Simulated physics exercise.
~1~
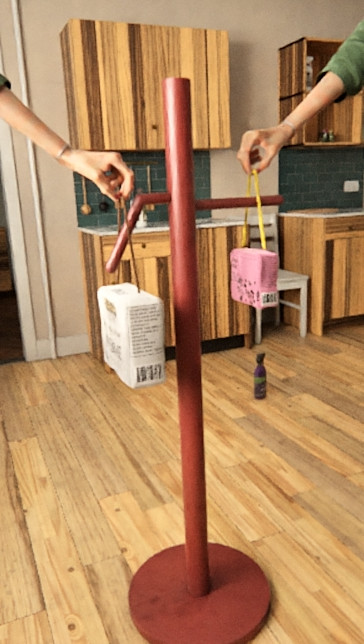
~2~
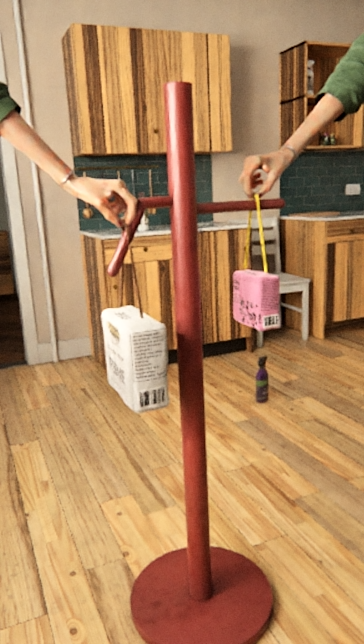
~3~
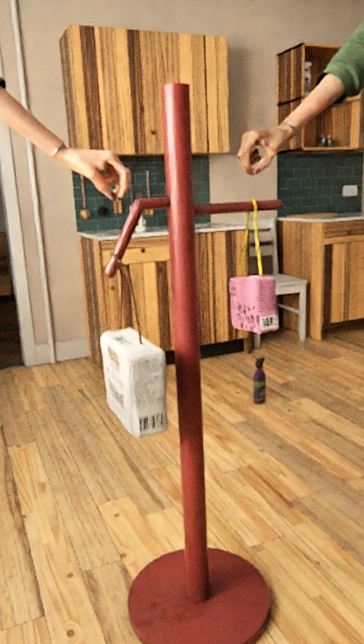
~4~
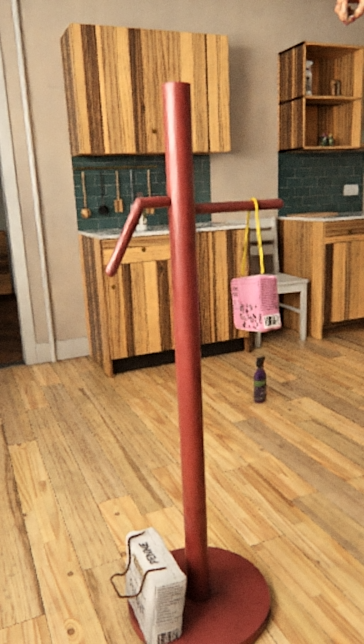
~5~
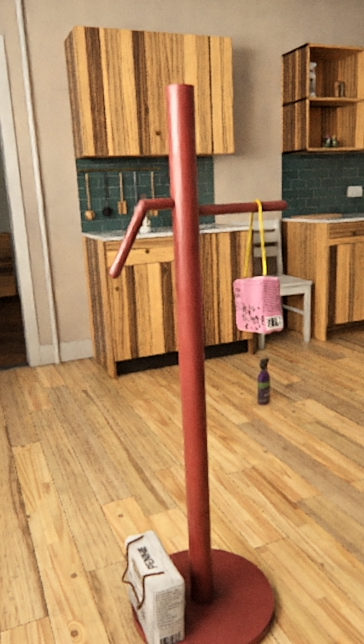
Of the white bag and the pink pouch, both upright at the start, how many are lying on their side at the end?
Neither of them is lying on its side. The white bag ends upright on the floor by the post, and the pink pouch still hangs from its loop, leaning slightly.
